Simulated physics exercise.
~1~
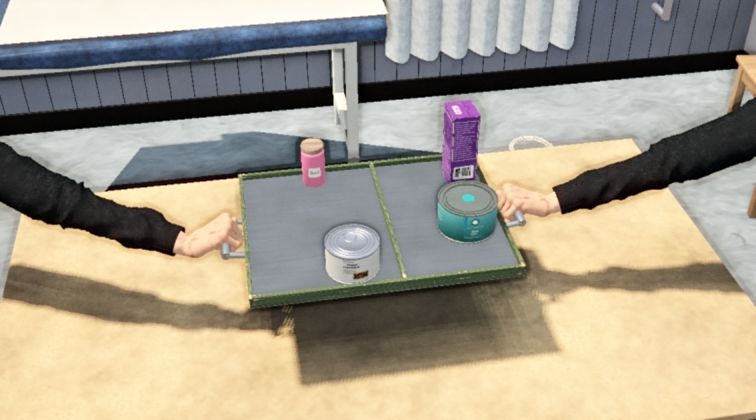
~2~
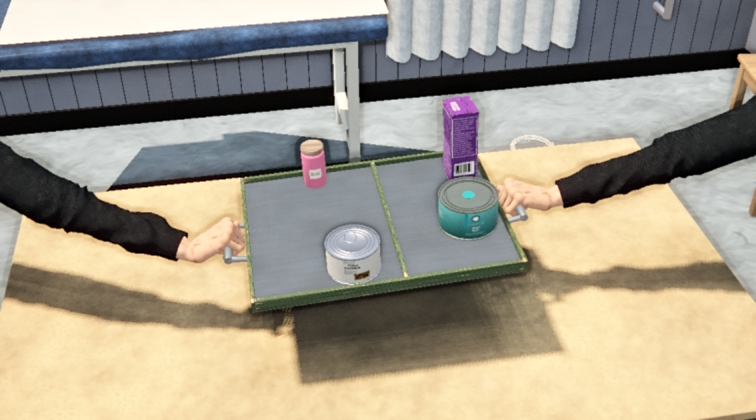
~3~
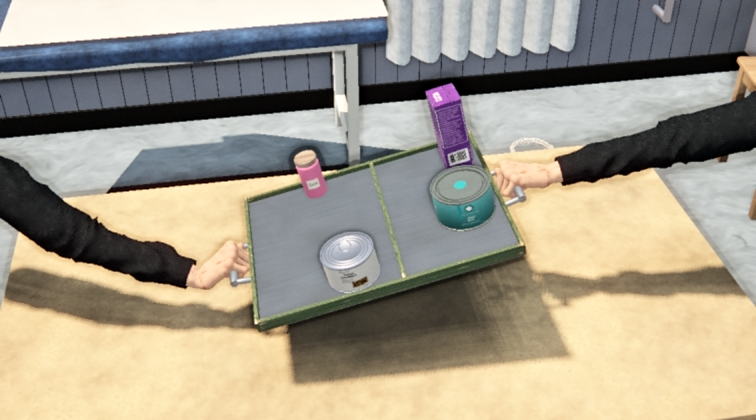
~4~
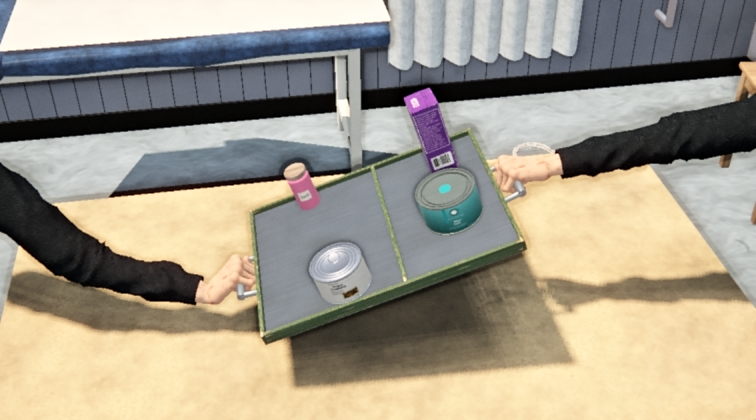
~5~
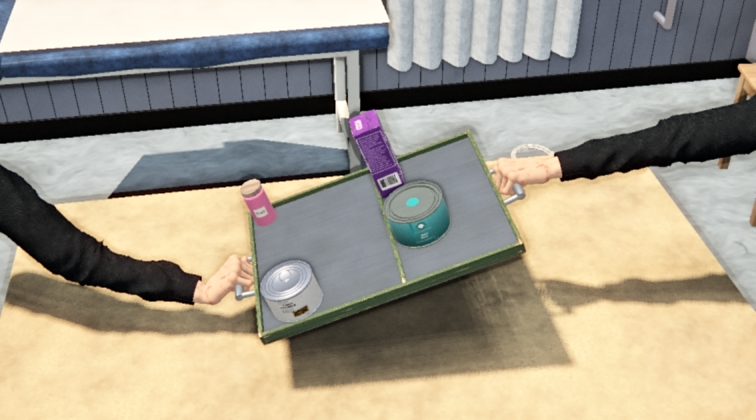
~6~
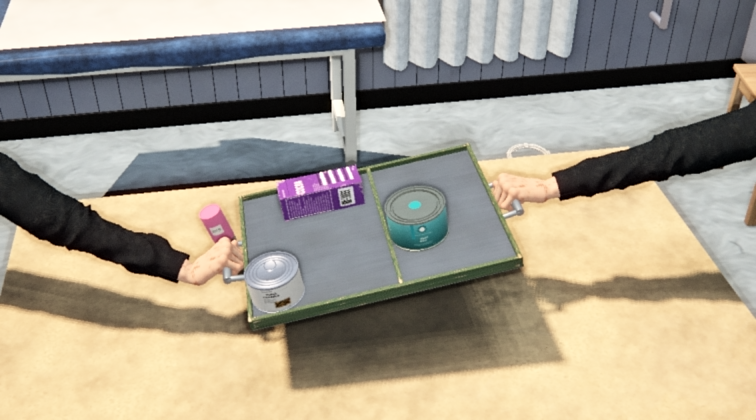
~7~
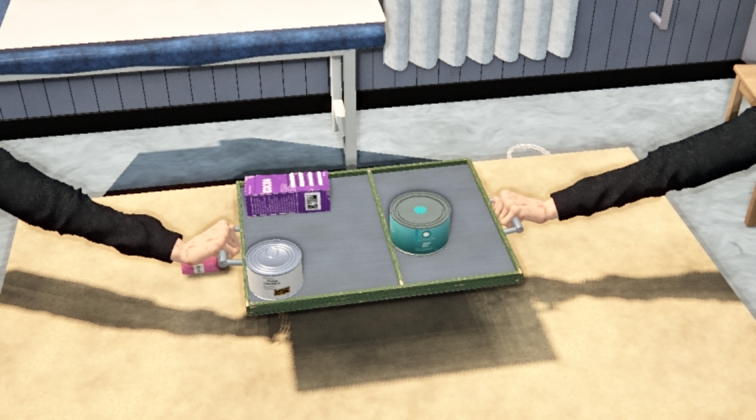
Tray in two hands tilting left and levelling, tubs sliding, purple carton toppling onto its side, pink shaker falling off the left.
